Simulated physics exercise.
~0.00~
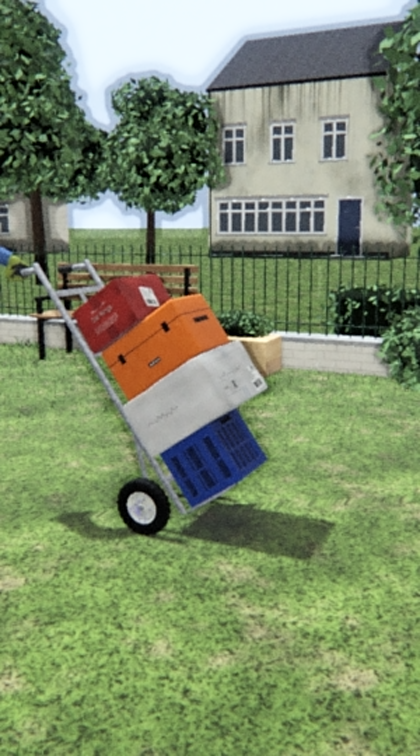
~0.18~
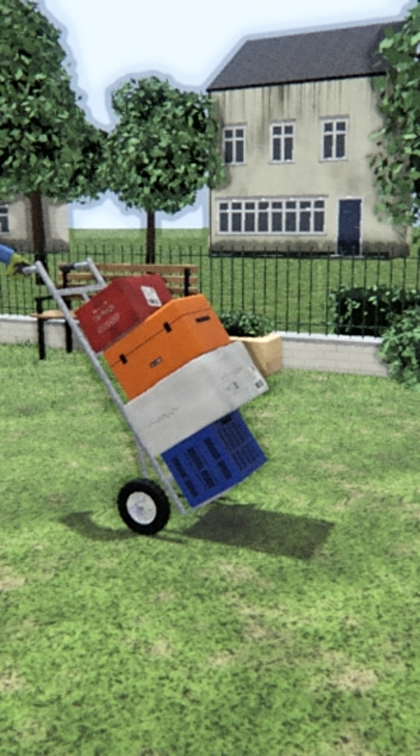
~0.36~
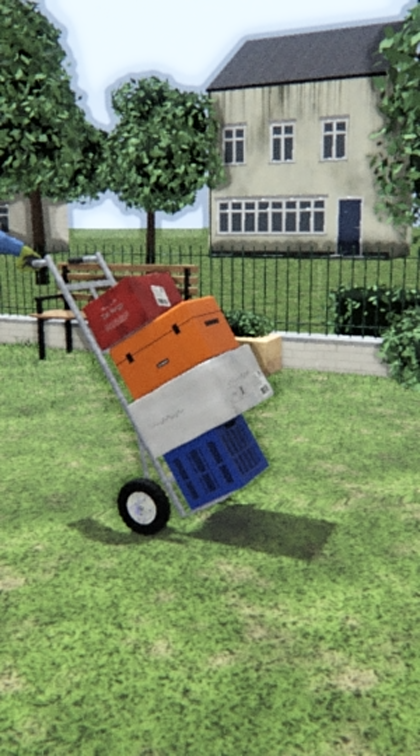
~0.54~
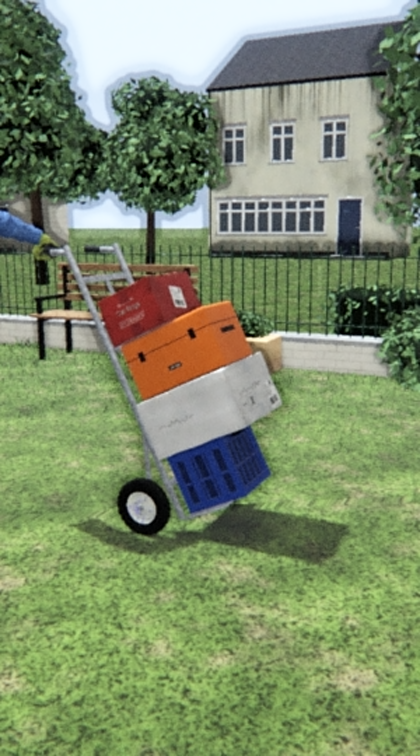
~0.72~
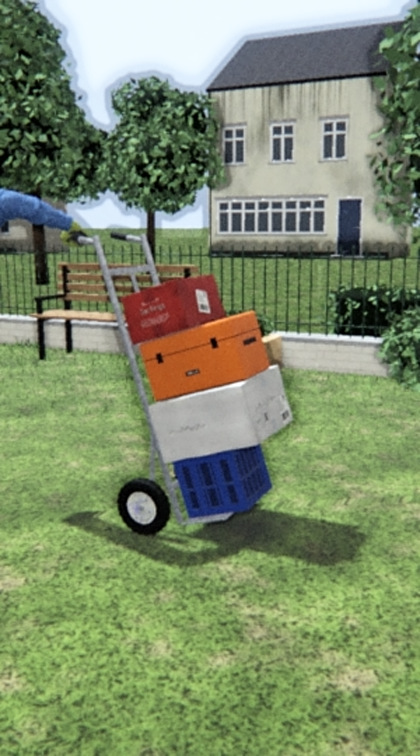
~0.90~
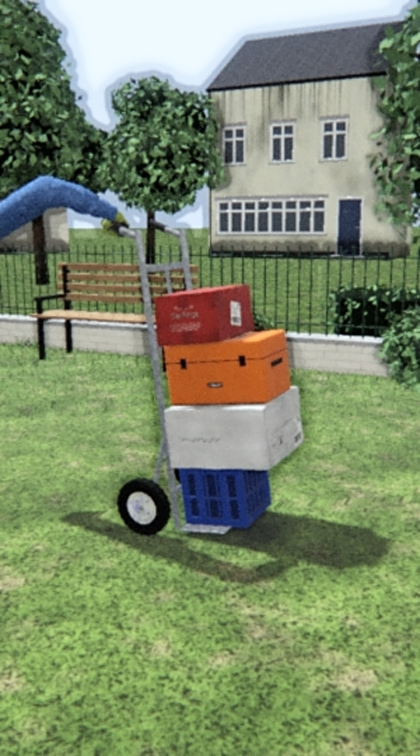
A sack truck stacked with a blue crate, white box, orange toolbox and red parcel leans back to the left on a lawn, then swings steadily toward upright as a blue-sleeved arm at the left pushes its handle.
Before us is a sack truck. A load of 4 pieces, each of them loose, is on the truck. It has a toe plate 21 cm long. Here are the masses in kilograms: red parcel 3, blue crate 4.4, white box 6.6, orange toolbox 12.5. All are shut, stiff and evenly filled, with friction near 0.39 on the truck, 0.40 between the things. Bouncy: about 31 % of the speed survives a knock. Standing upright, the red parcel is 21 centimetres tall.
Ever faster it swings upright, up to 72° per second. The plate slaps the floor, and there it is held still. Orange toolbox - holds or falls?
Falls.
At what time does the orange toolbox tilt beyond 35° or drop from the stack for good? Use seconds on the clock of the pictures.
Near 1.4 s on the clock.
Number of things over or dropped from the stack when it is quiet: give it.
The answer: 4.
By 1.30 s, truck upright; orange toolbox rocked 19° off its seat near (293, 390); red parcel rocked 19° off its seat; white box rocked 19° off its seat.
By 1.60 s, truck upright; red parcel, white box and orange toolbox now dropped from the stack; blue crate rocked 54° off its seat.
By 1.80 s, truck upright; blue crate on its side.
By 2.20 s, as before.
When it is over (3.2 s), dropped from the stack and tipped over, red parcel, white box and orange toolbox; lying over on the truck, blue crate.
